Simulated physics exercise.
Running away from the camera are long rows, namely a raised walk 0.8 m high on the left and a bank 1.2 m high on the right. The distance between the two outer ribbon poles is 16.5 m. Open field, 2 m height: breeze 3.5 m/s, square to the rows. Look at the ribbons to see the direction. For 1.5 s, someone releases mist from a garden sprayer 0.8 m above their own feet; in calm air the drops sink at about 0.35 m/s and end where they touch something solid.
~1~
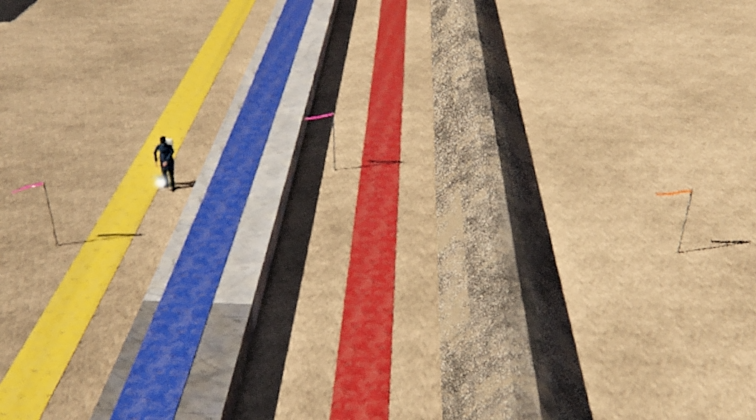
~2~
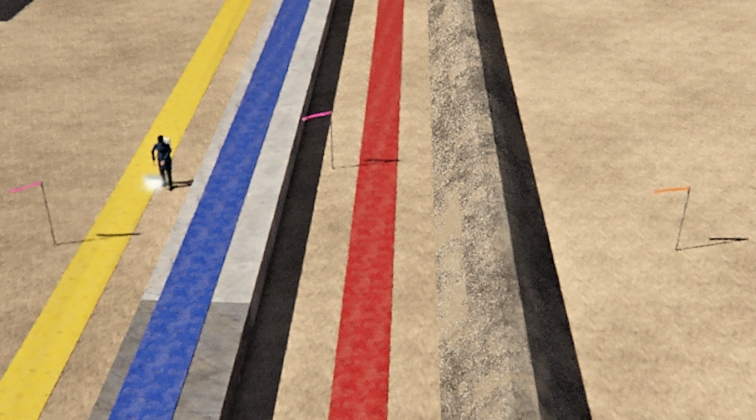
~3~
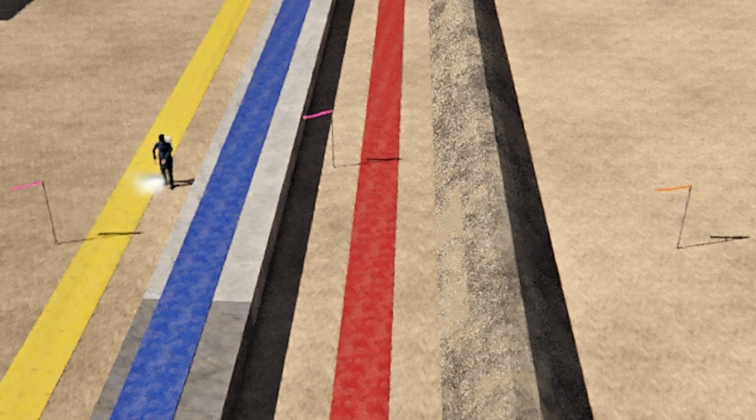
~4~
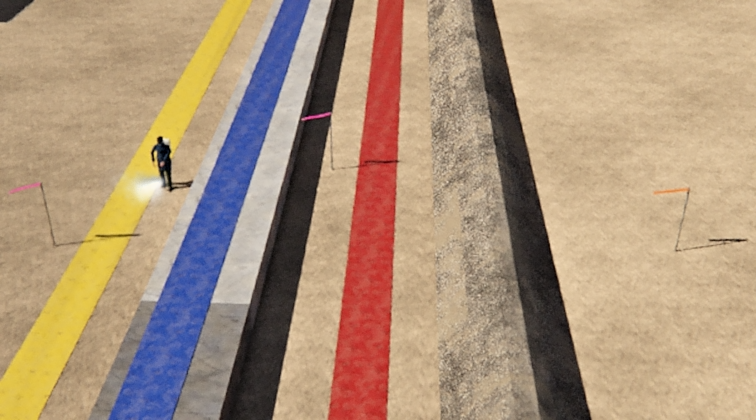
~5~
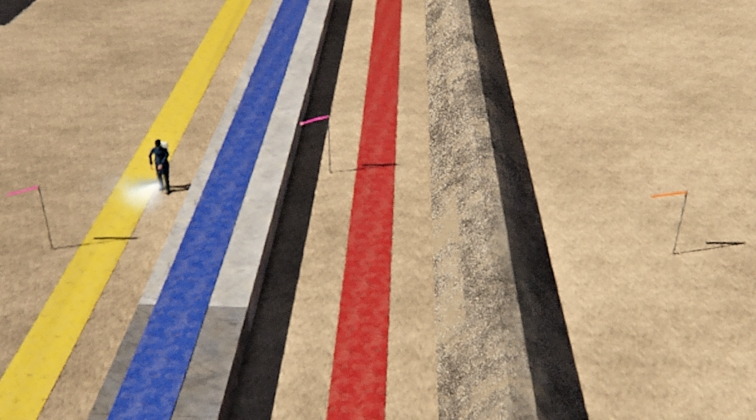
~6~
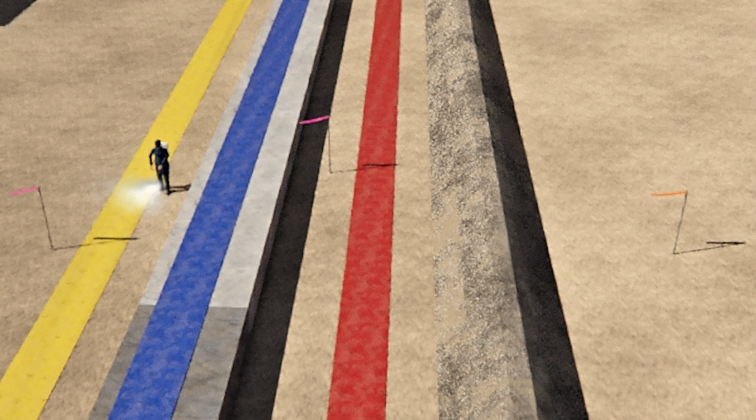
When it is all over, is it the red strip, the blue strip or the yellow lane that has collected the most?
It is the yellow one that has the most.
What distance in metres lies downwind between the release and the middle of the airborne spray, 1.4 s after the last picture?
1.5 m.
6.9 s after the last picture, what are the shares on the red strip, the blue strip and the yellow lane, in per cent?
Roughly 0 % red, 0 % blue, 35 % yellow.
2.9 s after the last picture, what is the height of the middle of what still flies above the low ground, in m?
Middle height: Approx. 0.4 m.
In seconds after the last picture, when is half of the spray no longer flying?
1.4 s.
Then, 1.4 s after the last picture, 51 % is no longer flying here, and 23 % lies on the yellow lane, 0 % on the blue strip and 0 % on the red strip; the middle of what still flies is 0.3 m above the low ground, near (114, 198).
Then, 2.9 s after the last picture, 84 % is no longer flying here, and 35 % lies on the yellow lane, 0 % on the blue strip and 0 % on the red strip; the middle of what still flies is 0.4 m above the low ground, near (13, 193).
Then, 6.9 s after the last picture, 96 % is no longer flying here, and 37 % lies on the yellow lane, 0 % on the blue strip and 0 % on the red strip.
Then, 18.9 s after the last picture, 100 % is no longer flying here, and 37 % lies on the yellow lane, 0 % on the blue strip and 0 % on the red strip.
Then, 43.9 s after the last picture, 100 % is no longer flying here, and 37 % lies on the yellow lane, 0 % on the blue strip and 0 % on the red strip.
